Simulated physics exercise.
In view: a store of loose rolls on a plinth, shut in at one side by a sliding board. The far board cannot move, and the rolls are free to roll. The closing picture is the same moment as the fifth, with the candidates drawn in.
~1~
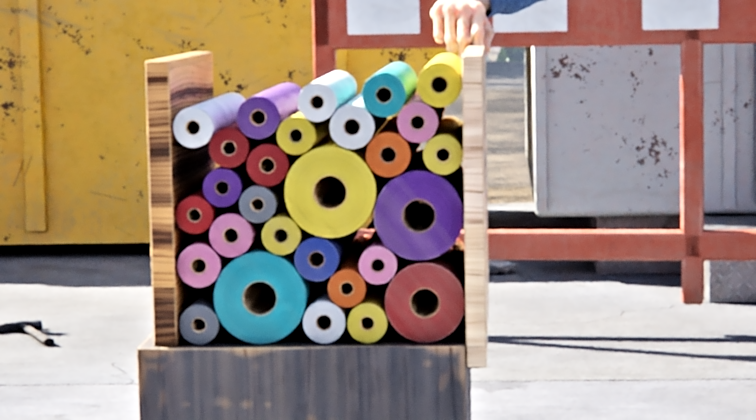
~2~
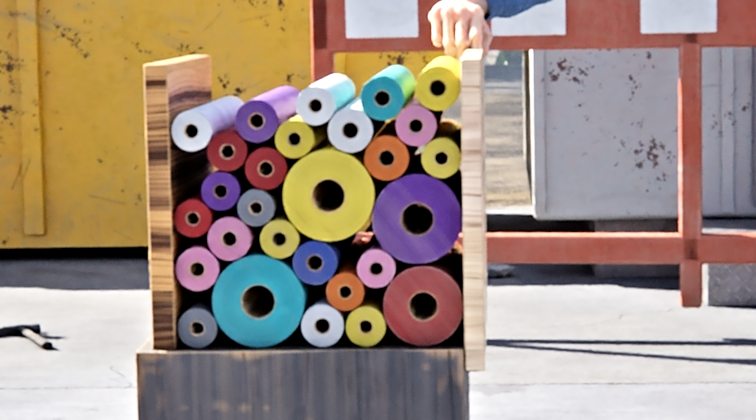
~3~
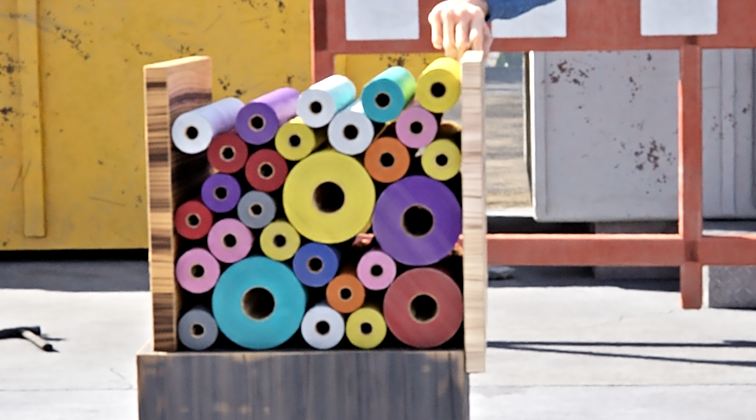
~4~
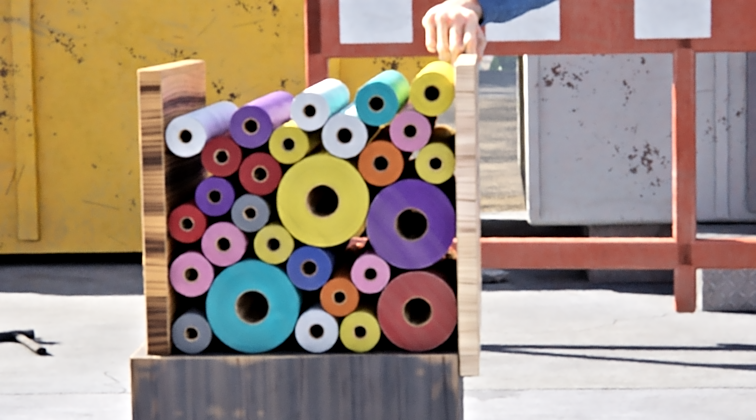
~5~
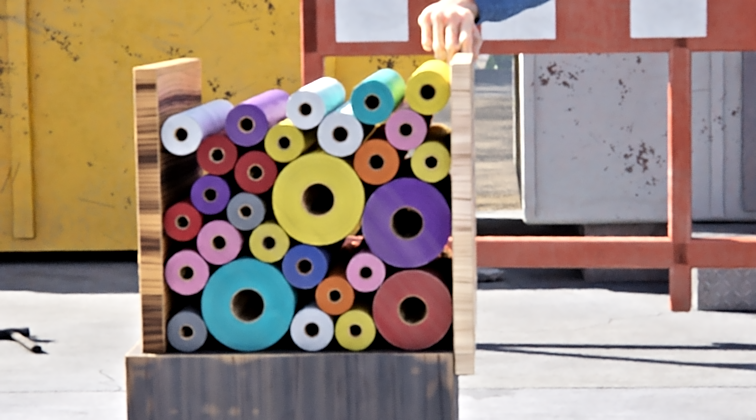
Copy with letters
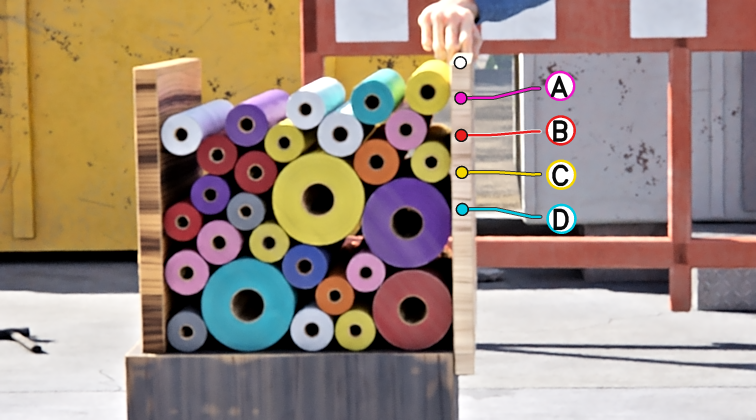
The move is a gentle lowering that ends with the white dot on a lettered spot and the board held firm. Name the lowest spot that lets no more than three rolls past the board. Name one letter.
At most to C.
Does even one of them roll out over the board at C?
Yes.
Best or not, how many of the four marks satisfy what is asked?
The number is three.
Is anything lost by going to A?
No.
On the copy, A at (461, 98); B at (461, 135); C at (462, 173); D at (462, 210); the white dot at (460, 62).
On C. First, top of the board (451, 117).
Then, top of the board (451, 172).
Finally, top of the board (451, 172), one out over the board.
By contrast, A none out over the board; B none out over the board; D four out over the board.
